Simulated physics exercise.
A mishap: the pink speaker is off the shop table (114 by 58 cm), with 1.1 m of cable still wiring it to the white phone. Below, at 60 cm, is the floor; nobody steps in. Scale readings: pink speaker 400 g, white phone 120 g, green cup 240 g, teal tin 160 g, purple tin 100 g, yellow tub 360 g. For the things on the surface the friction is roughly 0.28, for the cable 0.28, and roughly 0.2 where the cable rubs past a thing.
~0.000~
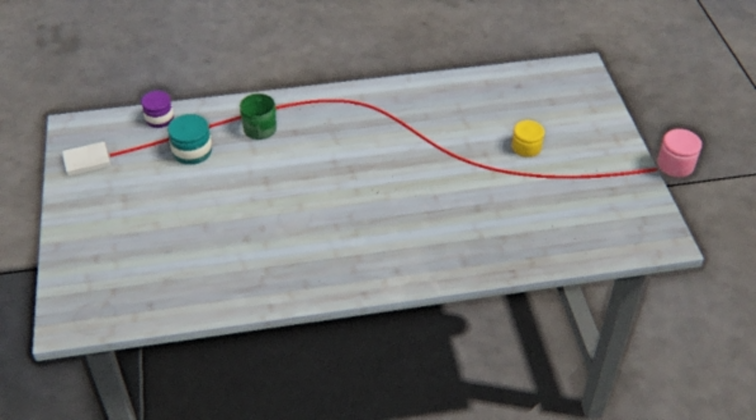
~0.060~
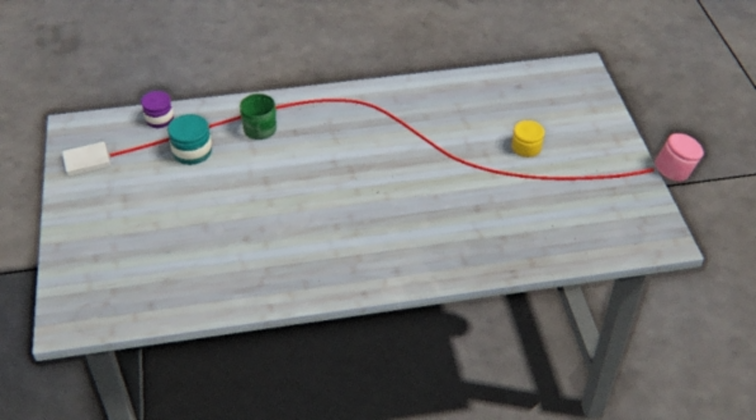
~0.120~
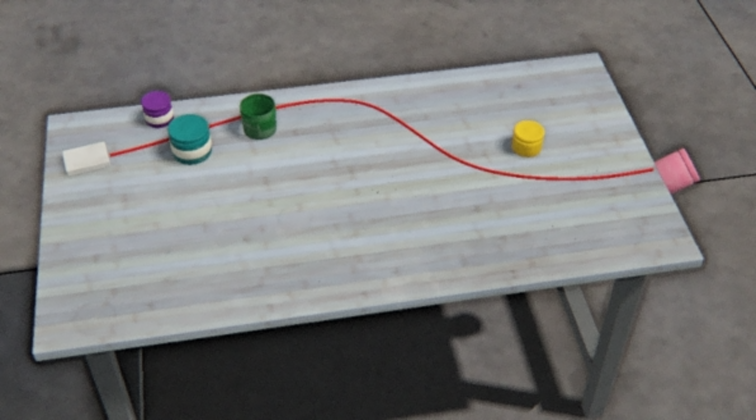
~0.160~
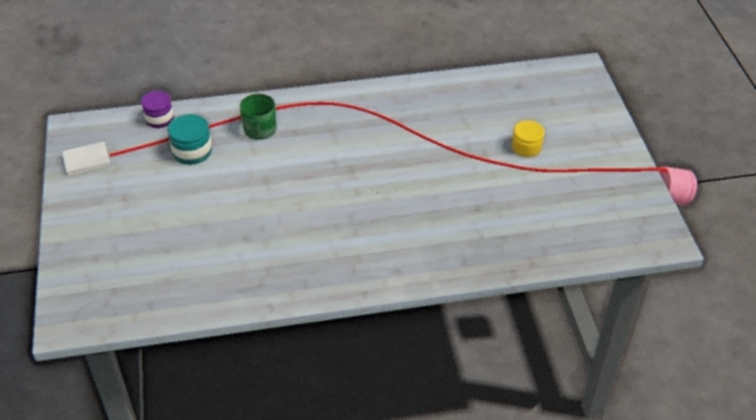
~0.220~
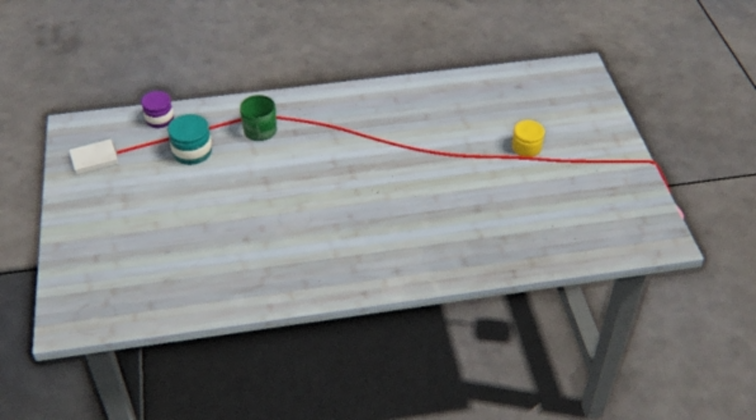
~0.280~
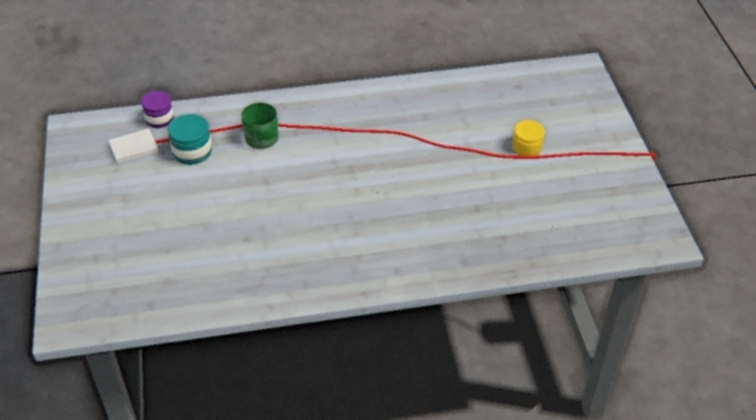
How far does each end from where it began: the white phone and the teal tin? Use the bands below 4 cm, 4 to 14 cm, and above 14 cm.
The white phone ends above 14 cm, the teal tin ends between 4 and 14 cm.
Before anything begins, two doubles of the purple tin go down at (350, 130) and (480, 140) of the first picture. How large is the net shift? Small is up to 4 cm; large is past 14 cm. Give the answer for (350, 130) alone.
Net shift there: In between.
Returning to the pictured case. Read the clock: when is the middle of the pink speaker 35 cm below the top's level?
At 0.40 s.
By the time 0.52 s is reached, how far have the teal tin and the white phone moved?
Teal tin: 8 cm; white phone: 40 cm.
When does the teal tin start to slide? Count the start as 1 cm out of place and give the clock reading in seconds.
About: Teal tin 0.32 s.
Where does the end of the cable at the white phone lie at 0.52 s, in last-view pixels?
Somewhere around (322, 128) in the final picture.
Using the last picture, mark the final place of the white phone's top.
It comes to rest at about (574, 124).
At 0.5 s, the cable's tail end at (322, 128); white phone 42 cm off its start, teal tin 8 cm off its start, pink speaker over the edge.
At 0.7 s, the cable's tail end at (494, 114); white phone 76 cm off its start, teal tin 8 cm off its start, pink speaker over the edge.
At 1.0 s, the cable's tail end at (548, 120); white phone 94 cm off its start at (568, 109), teal tin 8 cm off its start at (228, 132), pink speaker over the edge.
At 1.2 s, the cable's tail end at (552, 123); white phone 94 cm off its start, teal tin 8 cm off its start, pink speaker over the edge.
At 2.4 s, the cable's tail end at (552, 123); white phone 94 cm off its start at (574, 124), teal tin 8 cm off its start at (228, 132), pink speaker over the edge, green cup 7 cm off its start at (267, 129).
